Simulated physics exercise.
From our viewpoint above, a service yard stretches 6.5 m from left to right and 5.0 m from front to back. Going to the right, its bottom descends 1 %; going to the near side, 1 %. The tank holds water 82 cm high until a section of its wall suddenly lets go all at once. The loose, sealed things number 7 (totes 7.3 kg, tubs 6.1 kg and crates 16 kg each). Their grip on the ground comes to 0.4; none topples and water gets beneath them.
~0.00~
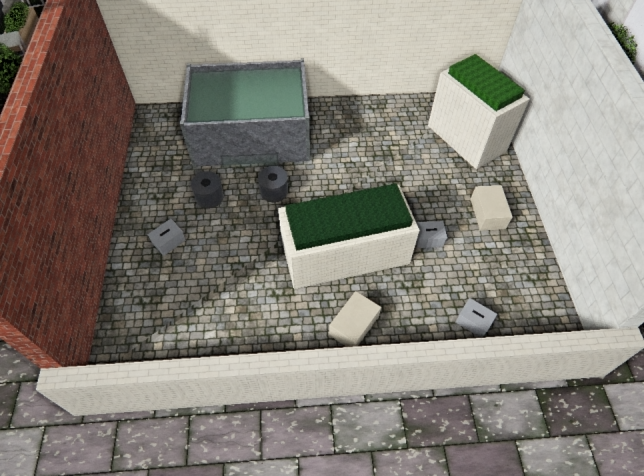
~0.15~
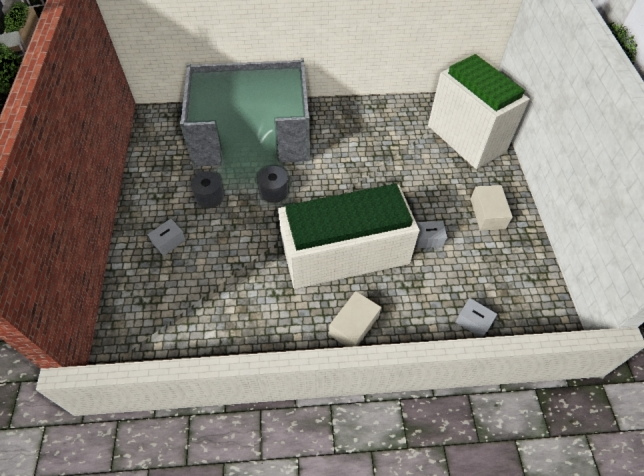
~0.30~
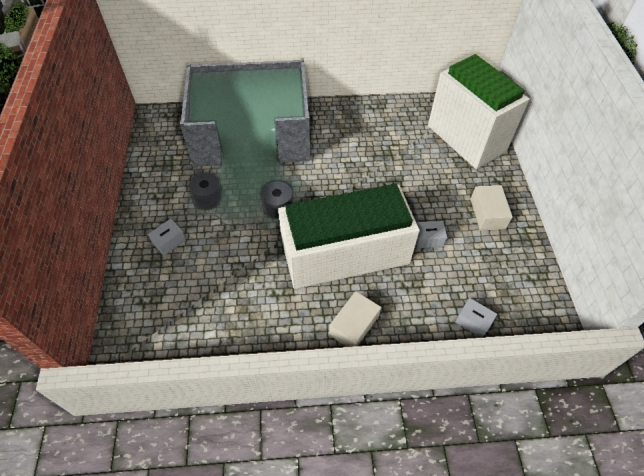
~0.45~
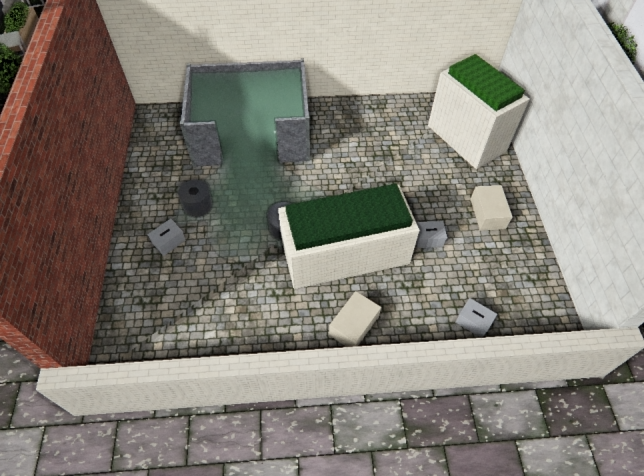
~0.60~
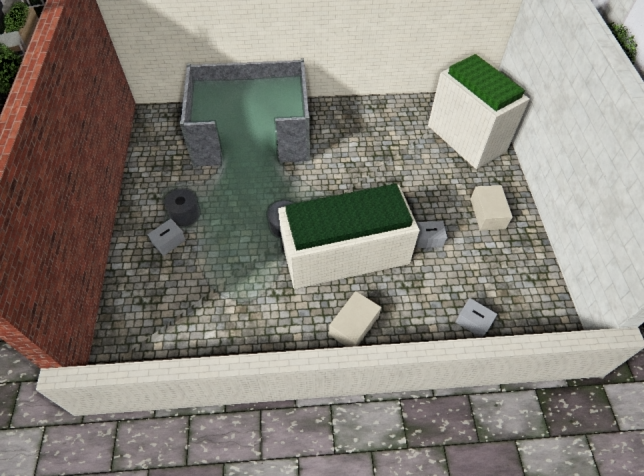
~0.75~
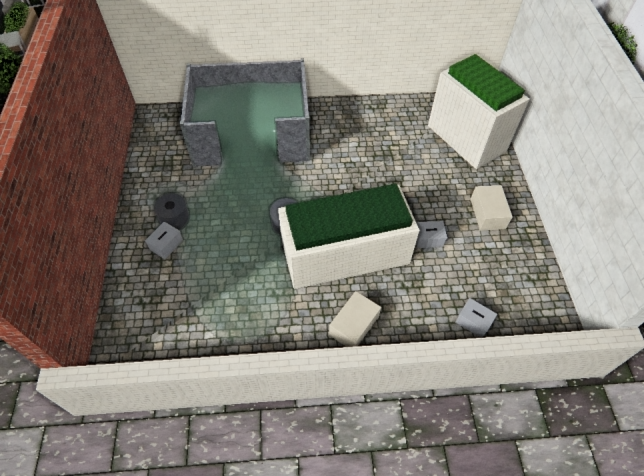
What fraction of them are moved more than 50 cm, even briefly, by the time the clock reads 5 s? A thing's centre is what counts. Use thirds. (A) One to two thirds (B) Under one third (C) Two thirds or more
The answer is C.
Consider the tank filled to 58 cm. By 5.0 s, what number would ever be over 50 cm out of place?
The count would be 3.
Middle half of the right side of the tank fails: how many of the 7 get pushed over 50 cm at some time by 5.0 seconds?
The answer would then be 3.
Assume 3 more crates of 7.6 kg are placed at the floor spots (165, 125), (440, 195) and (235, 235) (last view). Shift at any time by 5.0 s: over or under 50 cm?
Within it, beyond it, beyond it.
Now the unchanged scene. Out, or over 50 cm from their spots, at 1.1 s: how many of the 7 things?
The count is 2.
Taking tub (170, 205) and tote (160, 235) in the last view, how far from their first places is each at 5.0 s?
In turn: 60 cm, 150 cm.
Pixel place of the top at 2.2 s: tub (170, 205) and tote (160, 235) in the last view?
They end up about (123, 221) and (104, 315) in the last view.
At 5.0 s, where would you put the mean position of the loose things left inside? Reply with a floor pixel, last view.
I'd put it around (386, 226).
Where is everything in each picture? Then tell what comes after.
The first picture shows a tub at (272, 177) rests on the ground; a tub at (206, 183) rests on the ground; water covers 2.4 m2; 0 of 7 have shifted.
The second picture shows a tub at (273, 177), on the bottom; a tub at (206, 183) rests on the ground; water covers 3.0 m2; 0 of 7 have shifted.
The third picture shows a tub at (277, 193), on the bottom, 34 cm from its start; a tub at (204, 184) rests on the ground, 4 cm from its start; water covers 3.7 m2; 1 of 7 have shifted.
The fourth picture shows a tub at (283, 214) rests on the ground, 73 cm from its start; a tub at (193, 191), on the bottom, 23 cm from its start; water covers 4.9 m2; 2 of 7 have shifted.
The fifth picture shows a tub at (283, 213) rests on the ground, 73 cm from its start; a tub at (180, 201), on the bottom, 48 cm from its start; water covers 6.2 m2; 2 of 7 have shifted.
The sixth picture shows a tub at (286, 211), afloat, 73 cm from its start; a tub at (170, 205), on the bottom, 64 cm from its start; 7.6 m2 under water; 3 of 7 have shifted.
After 1.1 s 2 of 7 are over 50 cm from their spots; 1 afloat.
After 2.2 s 3 of 7 are over 50 cm from their spots; 1 afloat.
After 3.5 s 5 of 7 are over 50 cm from their spots; 2 afloat.
After 5.0 s 5 of 7 are over 50 cm from their spots, and 5 have been at some point; 4 afloat.
